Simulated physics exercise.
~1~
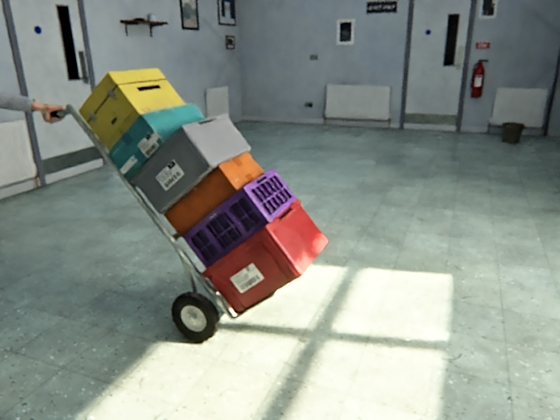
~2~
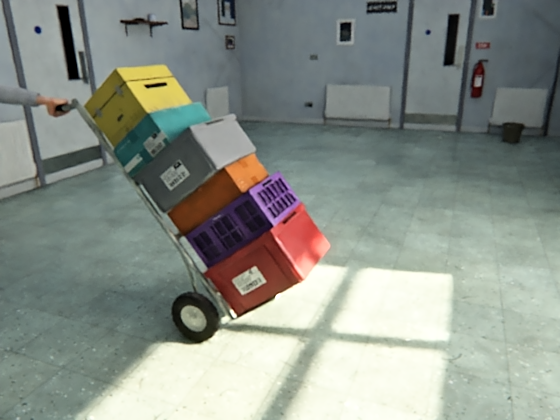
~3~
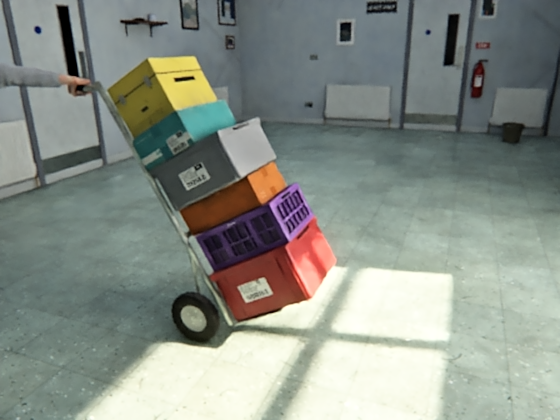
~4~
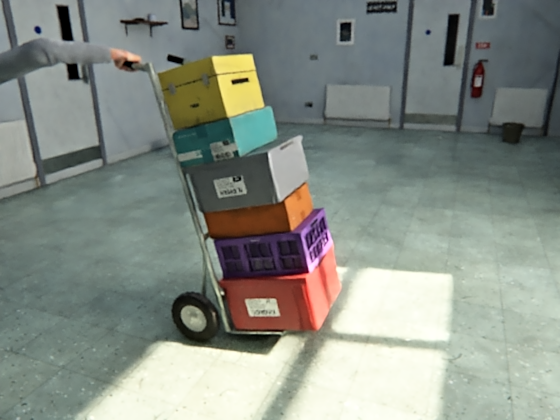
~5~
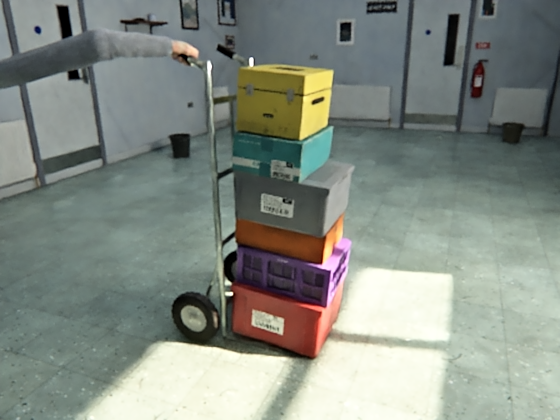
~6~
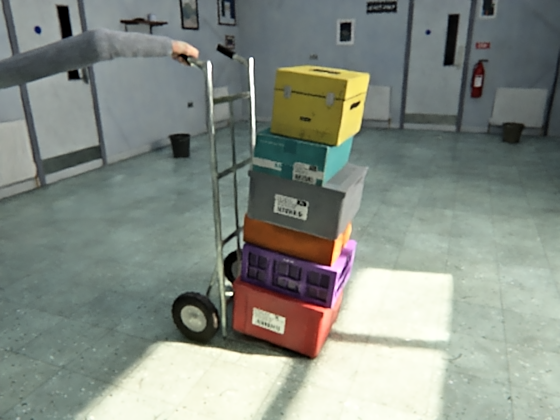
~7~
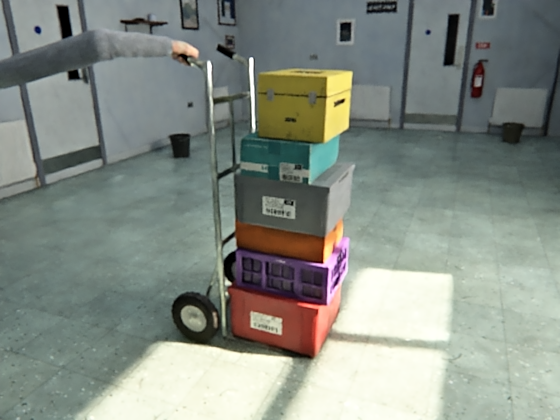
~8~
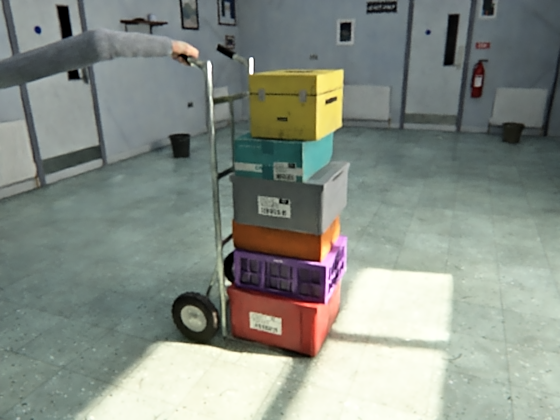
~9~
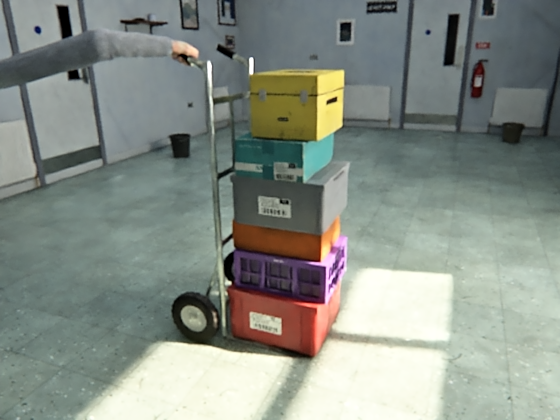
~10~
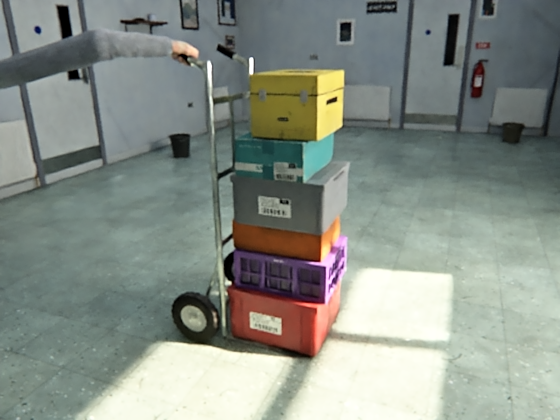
The clip opens with a hand truck tilted back to the left on a tiled floor, loaded with six boxes and crates, red at the bottom and a yellow toolbox on top. A hand gripping the handle at the left swings it upright, slowly at first and then faster. As the truck comes to a stop standing straight, the stack keeps leaning to the right, away from the frame, the toolbox farthest. The load then rocks back slightly to the left and settles. It ends standing still, a little uneven, with every piece still stacked and the hand still on the handle.
